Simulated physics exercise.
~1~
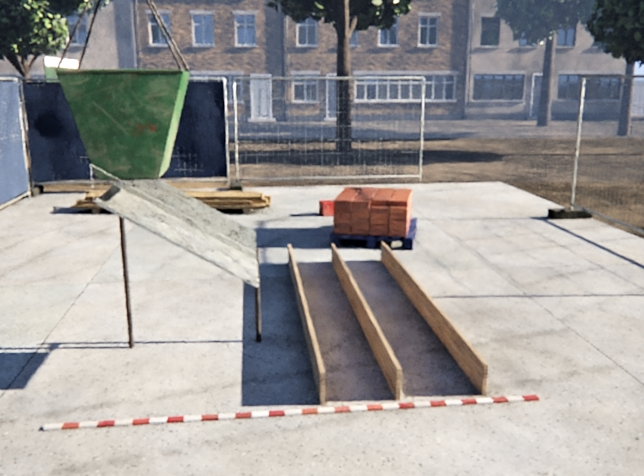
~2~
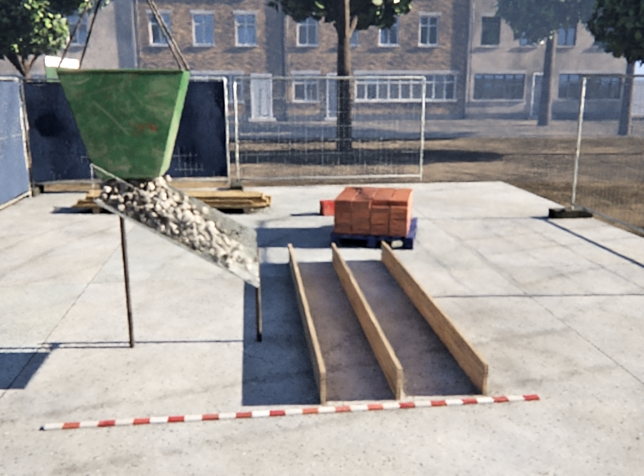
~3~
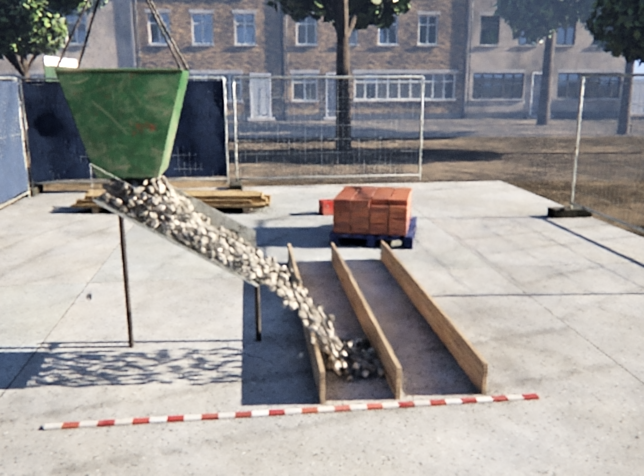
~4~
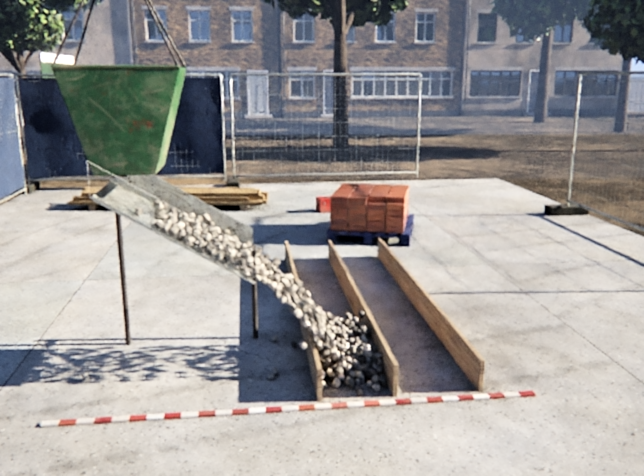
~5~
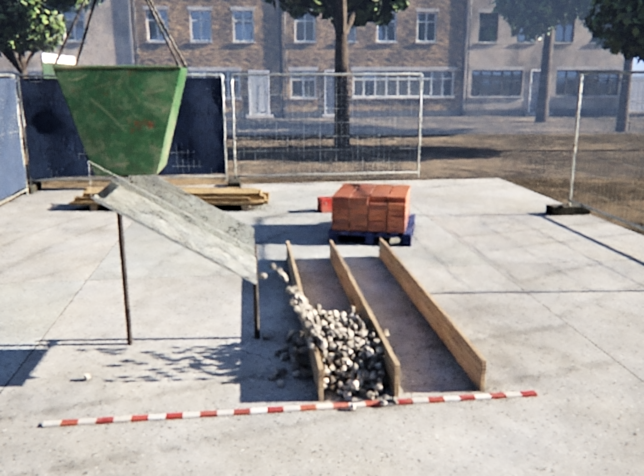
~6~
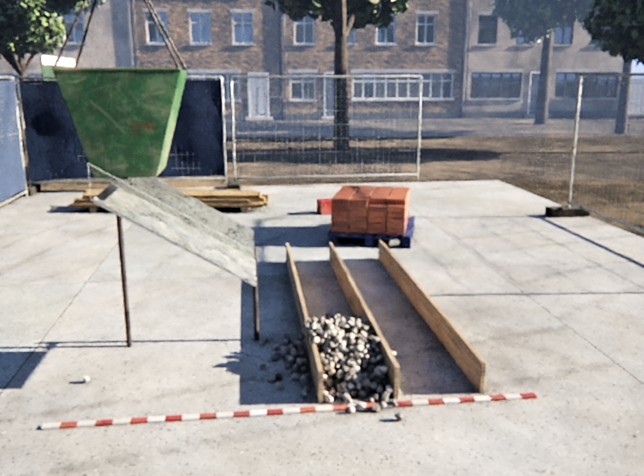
A green skip hangs at the left above a sloping steel sheet on thin legs, seen from slightly above across a sunlit concrete yard, with wire fencing, trees and brick buildings behind. Low wooden planks mark two bays beside it, near a stack of orange-red bricks and a red-and-white striped staff. Pale and grey stones drop from the skip onto the steel and slide down to the right. They pour off its lower edge and pile up in the left bay. The steel empties, leaving most stones heaped there, a few scattered outside, and the right bay bare.
